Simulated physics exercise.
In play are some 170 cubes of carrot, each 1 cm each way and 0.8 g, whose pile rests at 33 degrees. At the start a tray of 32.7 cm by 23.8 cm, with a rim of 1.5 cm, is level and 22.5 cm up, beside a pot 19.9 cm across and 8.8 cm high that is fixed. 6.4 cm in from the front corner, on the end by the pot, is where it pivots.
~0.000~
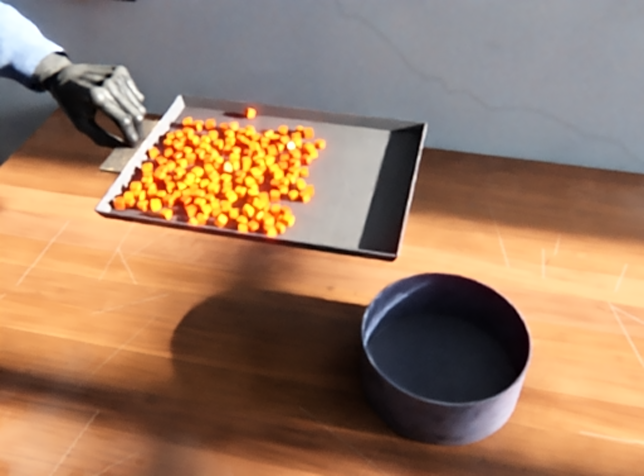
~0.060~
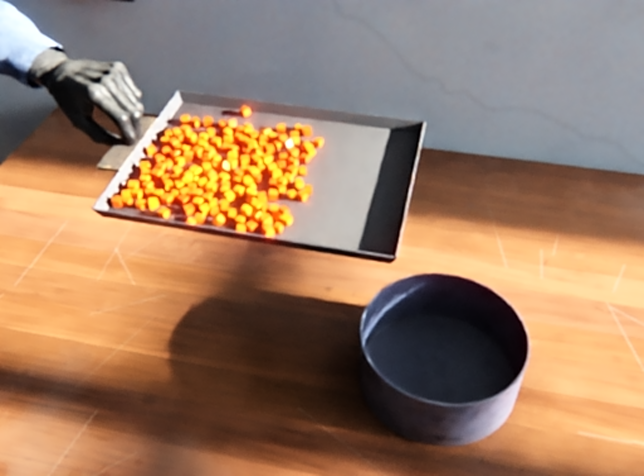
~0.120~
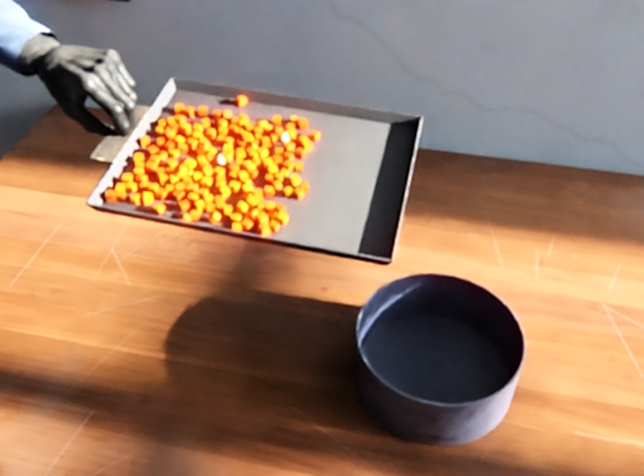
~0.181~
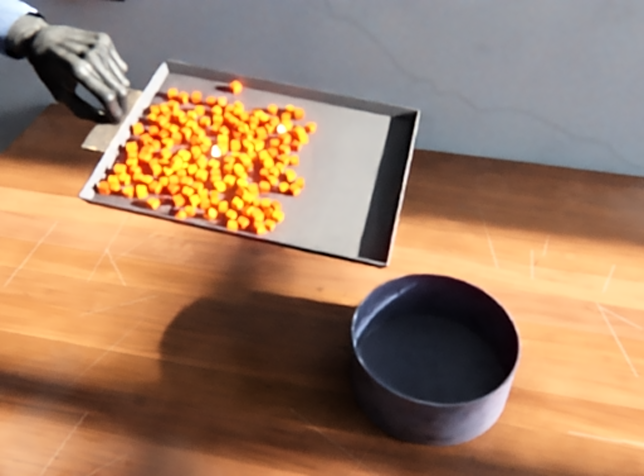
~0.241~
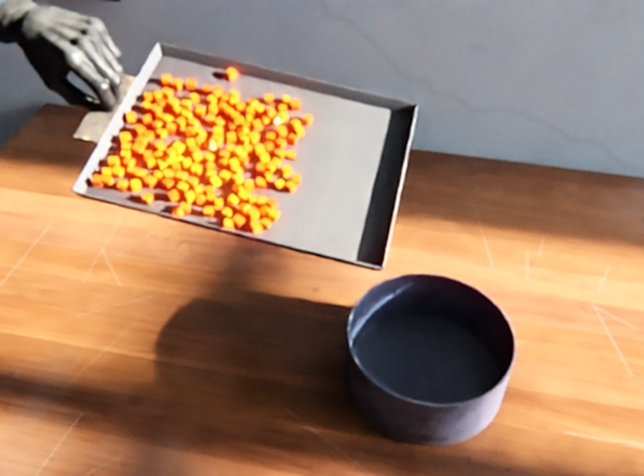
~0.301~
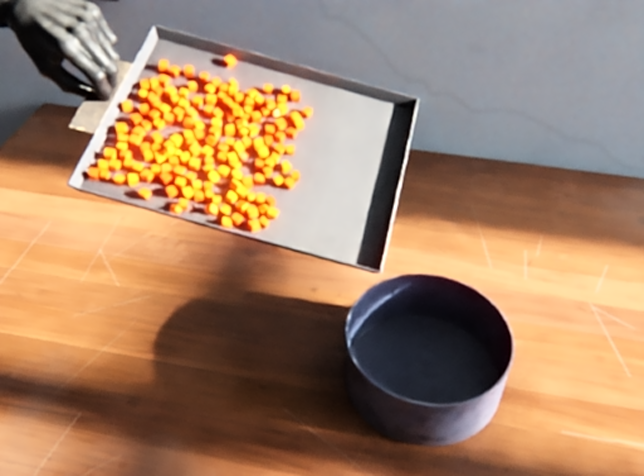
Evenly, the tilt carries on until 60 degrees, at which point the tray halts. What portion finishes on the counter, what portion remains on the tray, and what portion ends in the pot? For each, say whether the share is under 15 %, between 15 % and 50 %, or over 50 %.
Counter: Between 15 % and 50 %; tray: Between 15 % and 50 %; pot: Between 15 % and 50 %.
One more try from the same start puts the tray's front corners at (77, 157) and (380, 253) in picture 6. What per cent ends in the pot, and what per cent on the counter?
Per cent by place - pot 30, counter 40.
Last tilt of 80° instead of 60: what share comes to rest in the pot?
The pot would get around 60 per cent.
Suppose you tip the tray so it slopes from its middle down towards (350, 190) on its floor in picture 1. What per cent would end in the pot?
Estimate: Near 60 per cent.
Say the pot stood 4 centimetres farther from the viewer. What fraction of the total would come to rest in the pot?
Then about 5 per cent.
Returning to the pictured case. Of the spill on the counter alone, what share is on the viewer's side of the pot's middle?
Near 100 in a hundred.
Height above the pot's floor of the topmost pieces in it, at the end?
Close to 1.5 cm up.
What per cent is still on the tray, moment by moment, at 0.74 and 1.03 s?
Close to 100 at the first time and 40 at the second.
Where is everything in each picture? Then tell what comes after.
Tray tilt 0 degrees, front corners at (101, 207) and (393, 251); middle of the pieces at (227, 169); pot at (446, 332), in the first frame.
Tray tilt 1 degrees, front corners at (99, 206) and (392, 253); middle of the pieces at (225, 167), in the second frame.
Tray tilt 5 degrees, front corners at (93, 201) and (388, 256), lowest corner right front; middle of the pieces at (220, 161), in the third frame.
Tray tilt 10 degrees, front corners at (86, 194) and (383, 260), lowest corner right front; middle of the pieces at (215, 152), in the fourth frame.
Tray tilt 14 degrees, front corners at (79, 188) and (379, 263), lowest corner right front; middle of the pieces at (211, 145), in the fifth frame.
Tray tilt 19 degrees, front corners at (75, 182) and (377, 266), lowest corner right front; middle of the pieces at (212, 141); pot at (429, 333). The tray's pace is about 80 degrees a second, in the sixth frame.
After 0.56 s, tilt 39 degrees; the tray holds 100 %, the pot 0 %.
Then, at 0.74 s, tilt 54 degrees; the tray holds 100 %, the pot 0 %.
After 1.03 s, tilt 60 degrees; the tray holds 40 %, the pot 20 %.
In the end, at 2.5 s, counter 35 %, tray 25 %, pot 40 %.
